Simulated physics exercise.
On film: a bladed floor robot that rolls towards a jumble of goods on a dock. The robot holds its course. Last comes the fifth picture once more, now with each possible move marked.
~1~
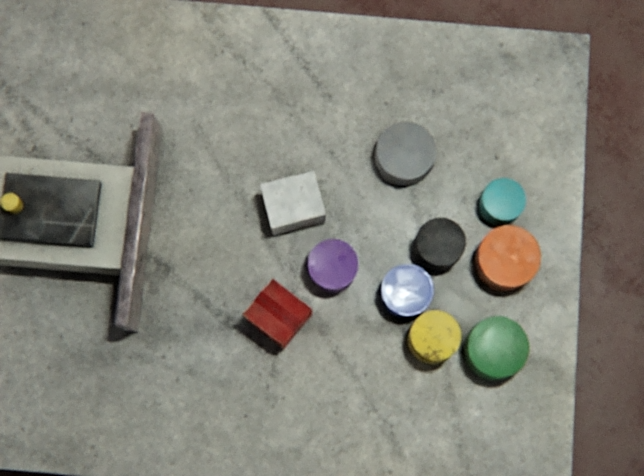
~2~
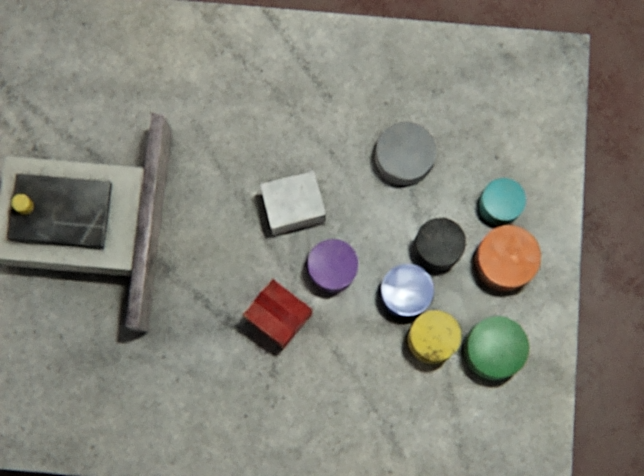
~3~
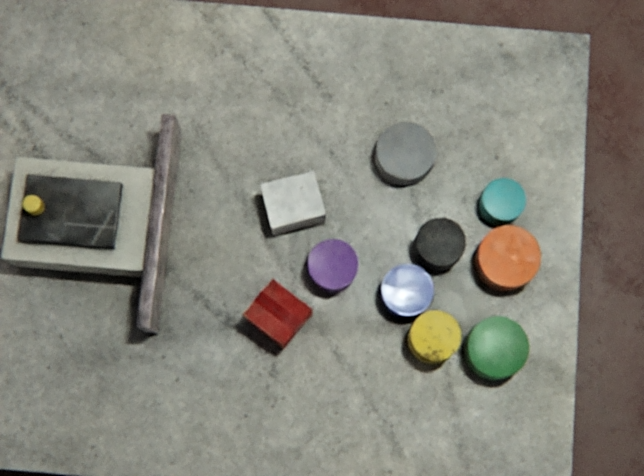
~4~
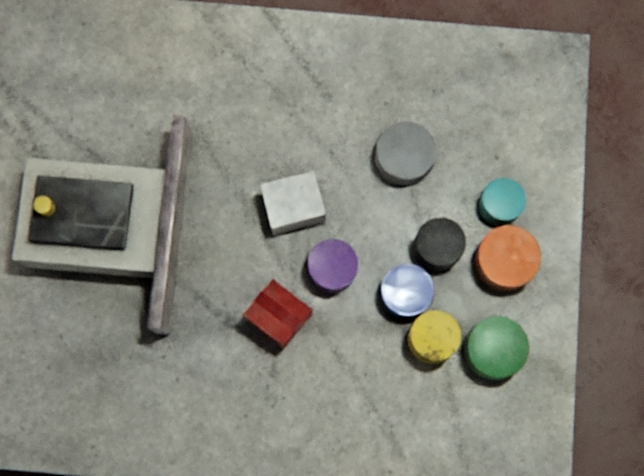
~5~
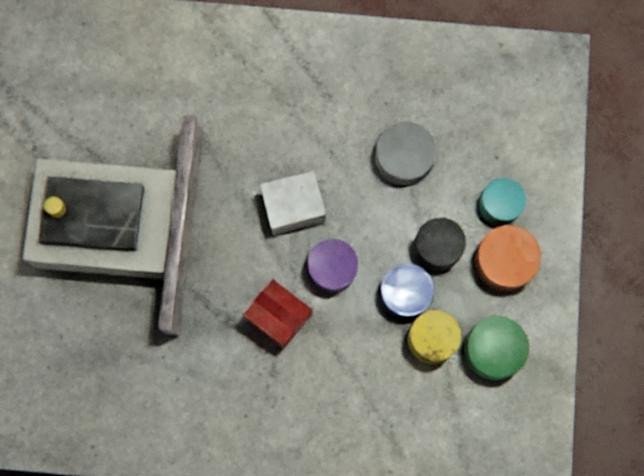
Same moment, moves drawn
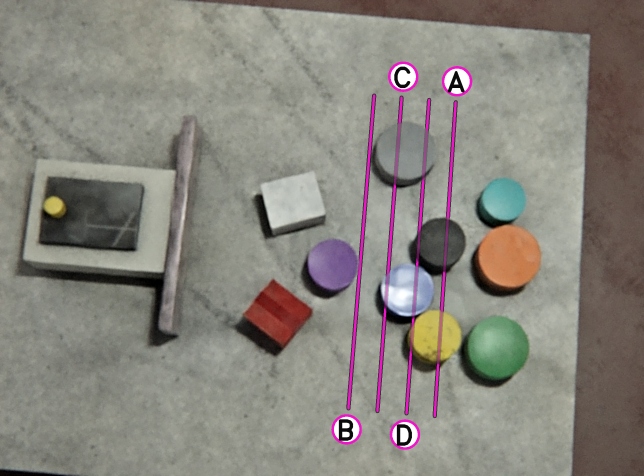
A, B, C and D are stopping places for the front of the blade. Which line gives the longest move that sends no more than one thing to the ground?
Line A.
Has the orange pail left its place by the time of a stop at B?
By then, no.
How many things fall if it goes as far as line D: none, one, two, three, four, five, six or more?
In all, none.
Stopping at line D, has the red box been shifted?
By then, yes.
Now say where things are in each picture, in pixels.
In the first picture, yellow canister (434, 337); turquoise canister (502, 203); black canister (439, 245).
In the second picture, robot (67, 211); green canister (496, 349).
In the third picture, robot (77, 212); grey canister (405, 154).
In the fourth picture, robot (89, 213); white crate (294, 203).
In the fifth picture, robot (99, 214); purple pail (333, 267); yellow canister (434, 337); turquoise canister (502, 203).
On the marked copy, A at (445, 255); B at (362, 247); C at (390, 250); D at (418, 252).
Following A. Soon after the start, robot (194, 222); red box (307, 312); white crate (313, 212).
Later, robot (292, 230); black canister (456, 240); yellow canister (444, 339).
In the end, robot (367, 237); green canister (570, 363); orange pail (571, 277); none fallen.
As for the rest, B is within the limit but short; C is within the limit but short; D is within the limit but short.
